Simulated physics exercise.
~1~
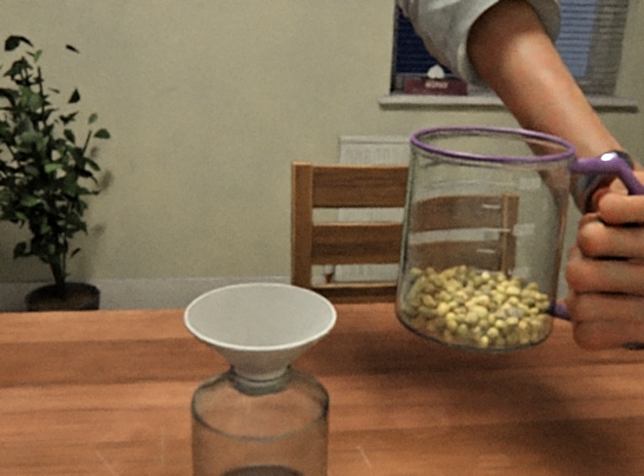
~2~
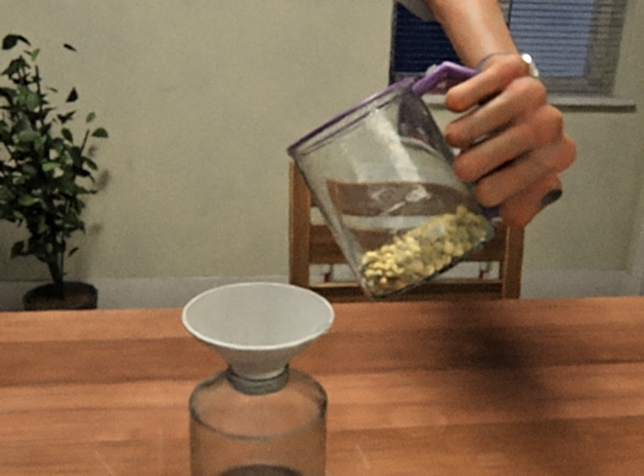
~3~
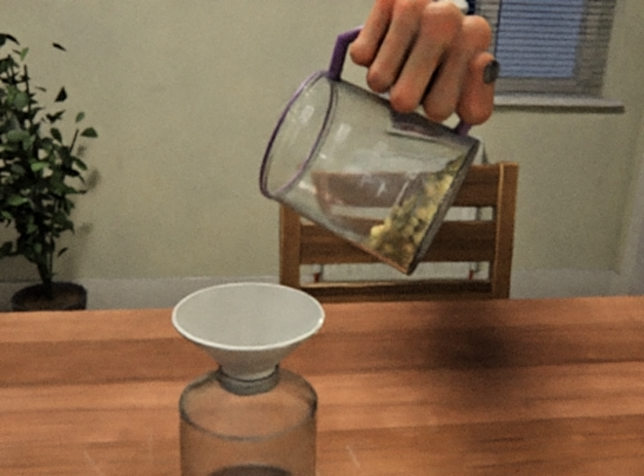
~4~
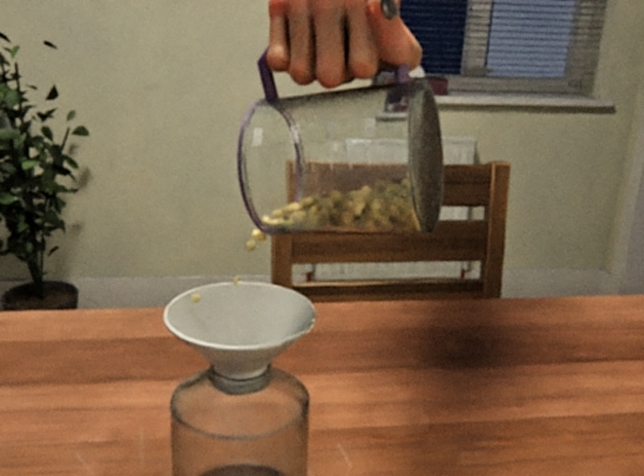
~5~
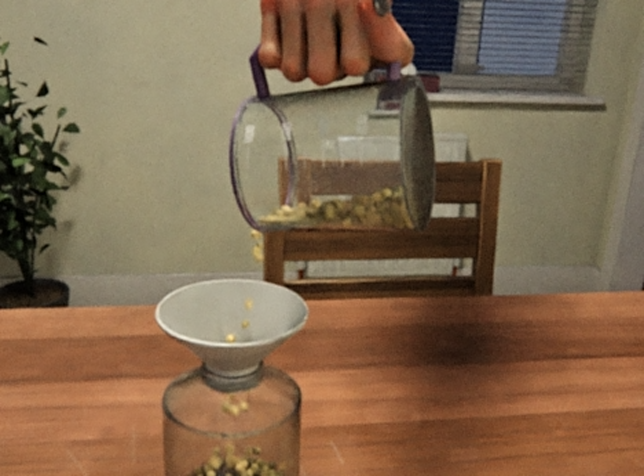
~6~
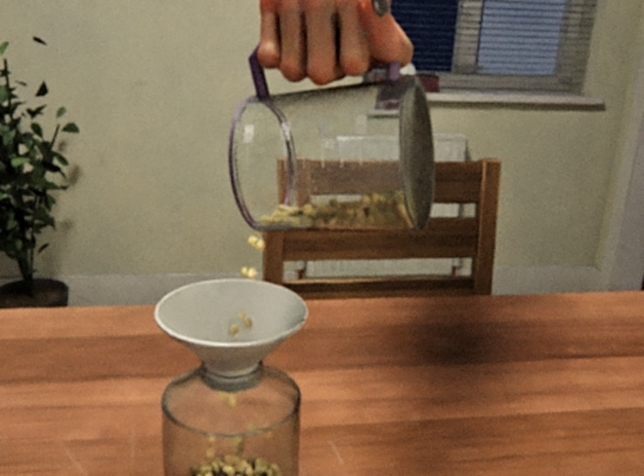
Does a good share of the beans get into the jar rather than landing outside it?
Yes, a good share of the beans passes through the funnel and collects in the jar, while little or nothing ends up outside.
